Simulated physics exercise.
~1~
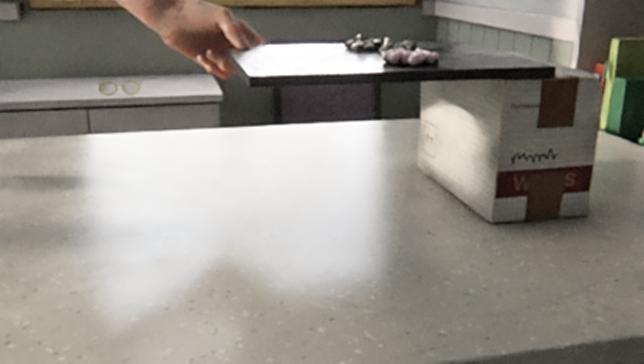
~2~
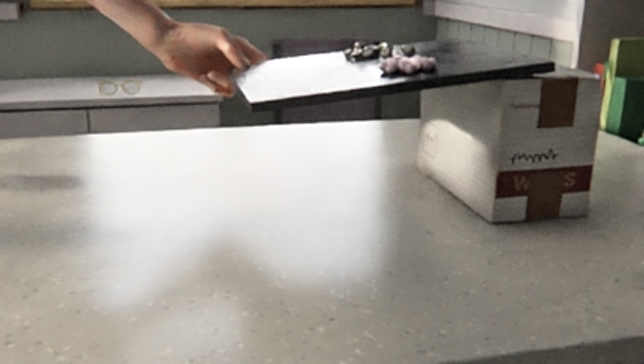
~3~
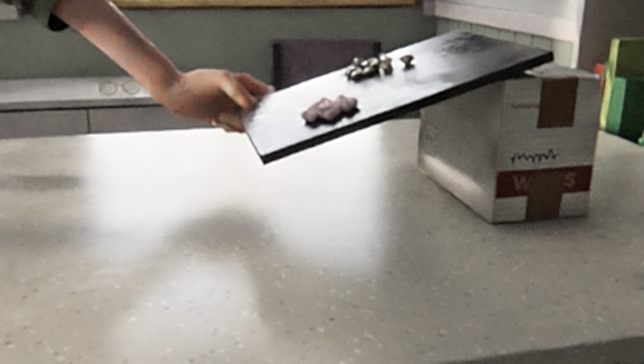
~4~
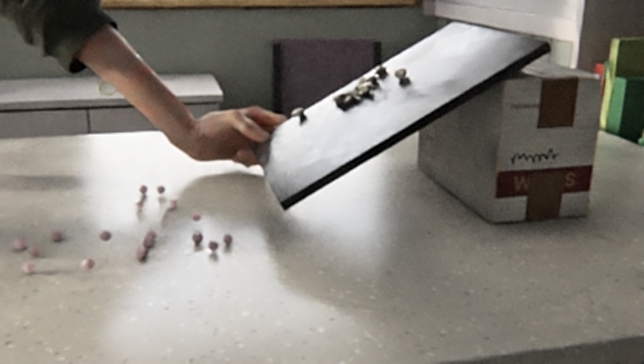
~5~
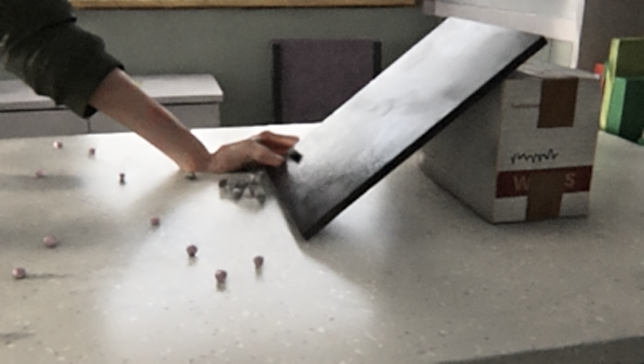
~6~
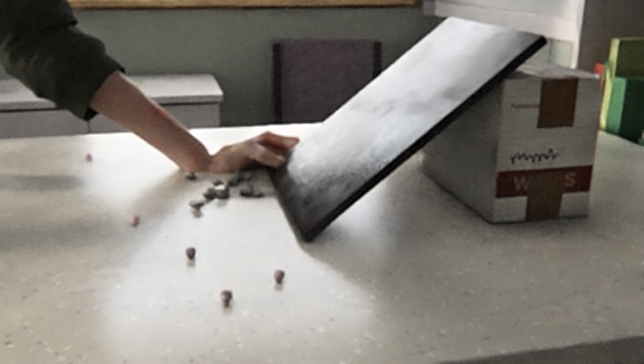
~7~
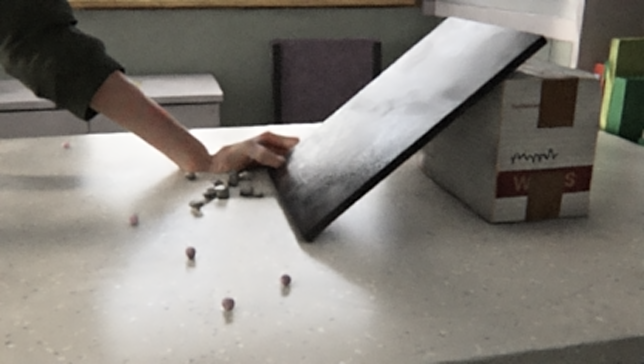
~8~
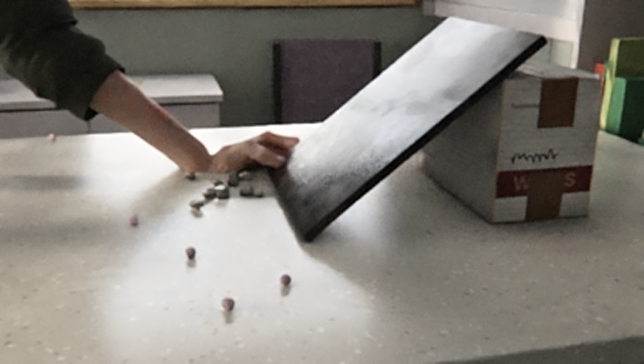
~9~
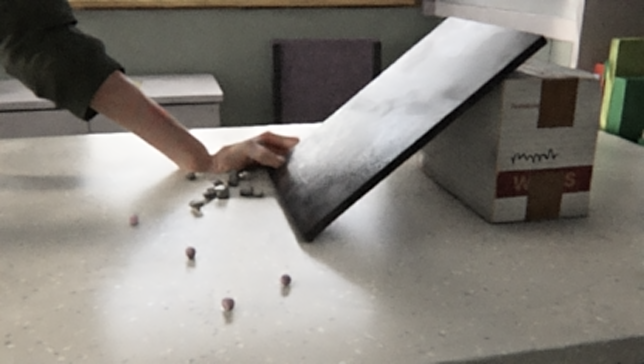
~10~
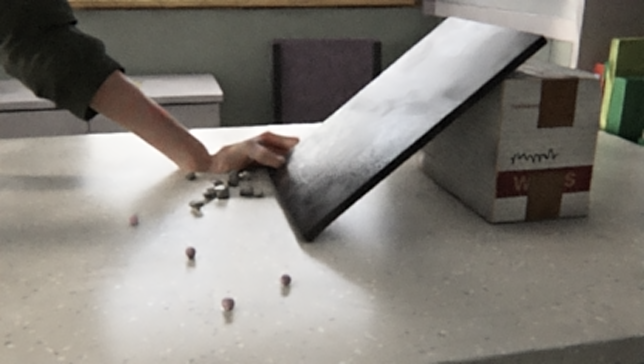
To begin with, a hand holds up the left end of a dark-edged board whose other end rests on a white box, with two small heaps on top, one pinkish and one dark. The hand lowers its end, and the pinkish heap slides down the tilting surface first. As the slope steepens, the pinkish pieces scatter leftward across the pale counter while the dark ones begin sliding. The hand sets its end down, and the dark pieces gather beside it. Finally, the dark cluster lies near the board, with a few pinkish pieces farther out and the others out of view.
